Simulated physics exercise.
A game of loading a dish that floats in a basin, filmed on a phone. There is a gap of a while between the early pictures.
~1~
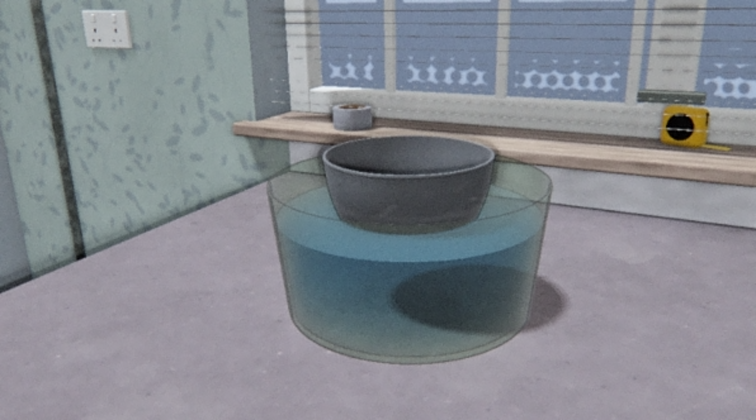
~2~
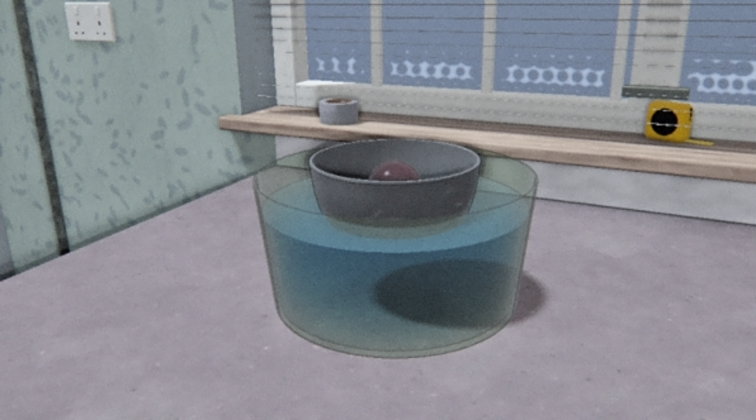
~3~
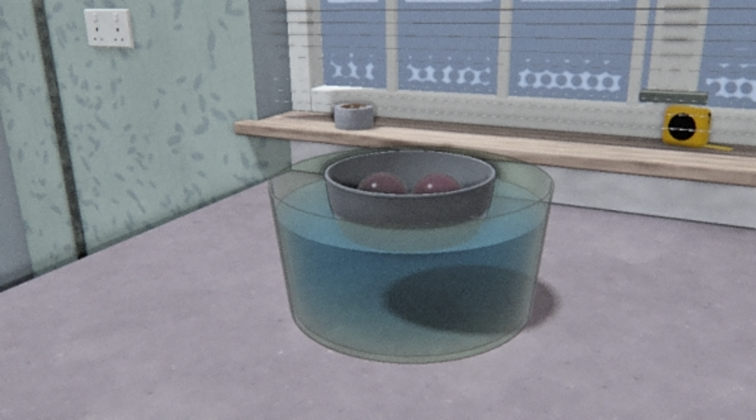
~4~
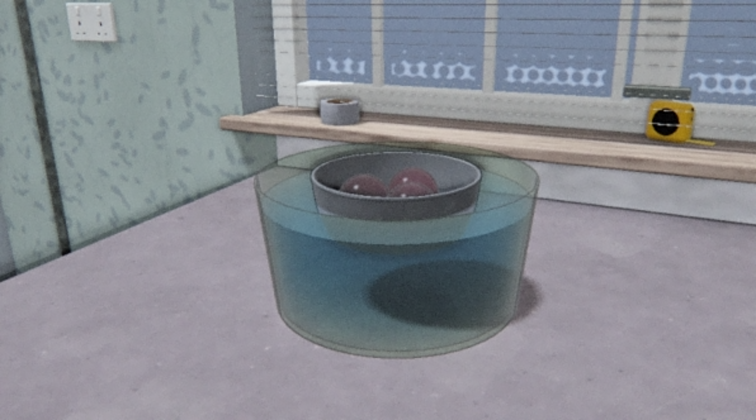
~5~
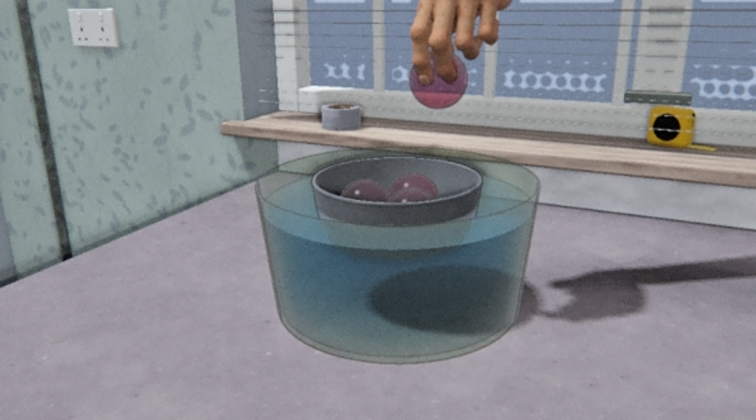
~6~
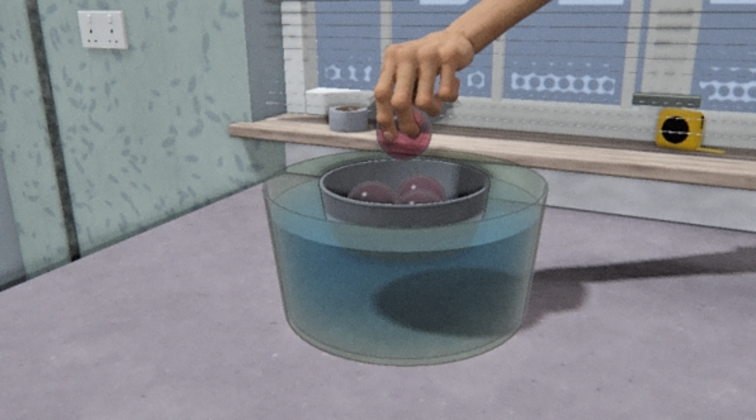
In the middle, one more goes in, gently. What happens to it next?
It rides on the surface.
Next, the glass marble is in and the dish dips.
After that, it steadies; about a fifth of its side above the surface.
Finally, the dish floats; about a fifth of its side above the surface.
